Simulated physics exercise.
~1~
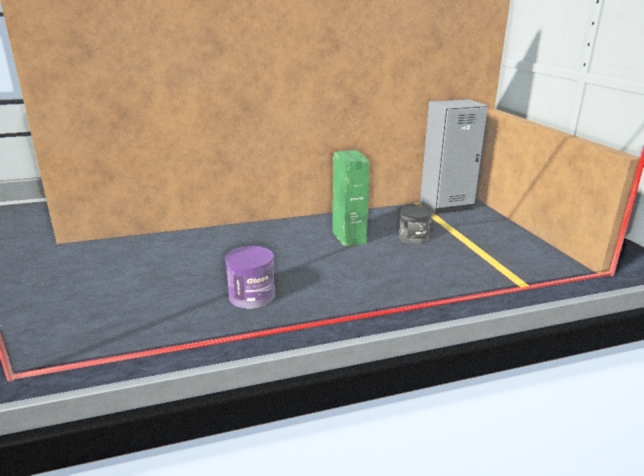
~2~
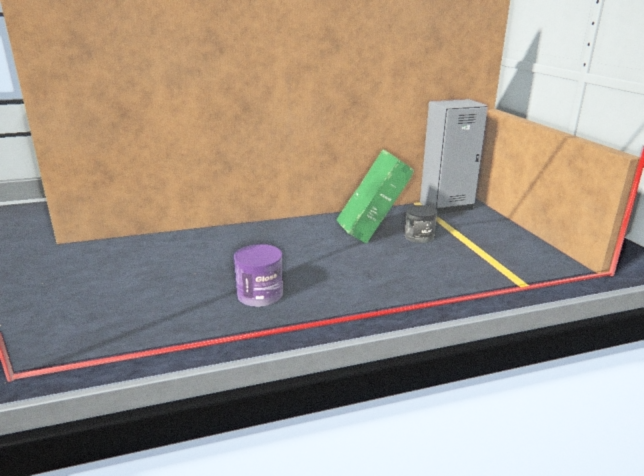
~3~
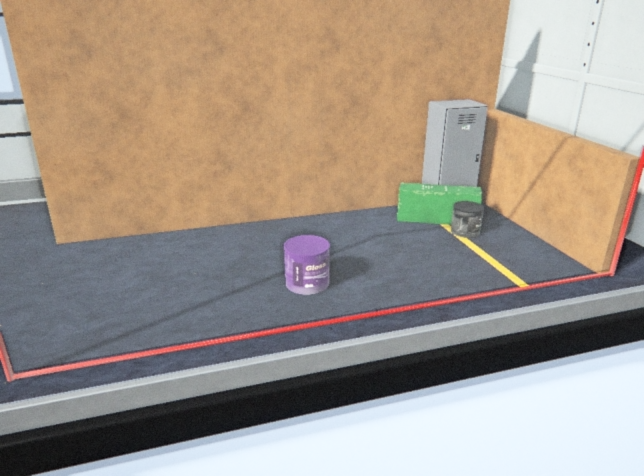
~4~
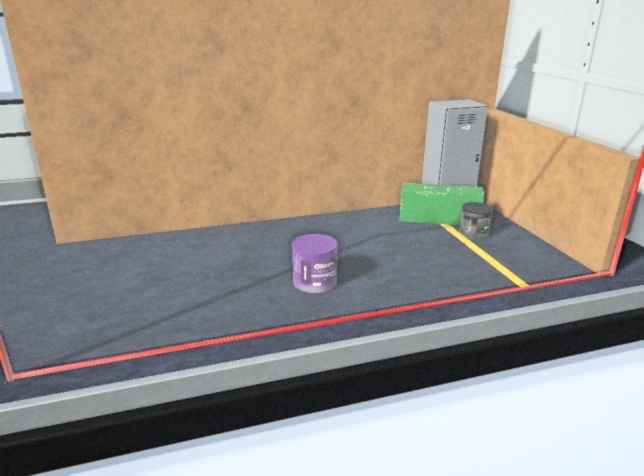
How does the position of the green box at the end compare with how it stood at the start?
The green box stands upright at the start, but by the end it is lying on its side.
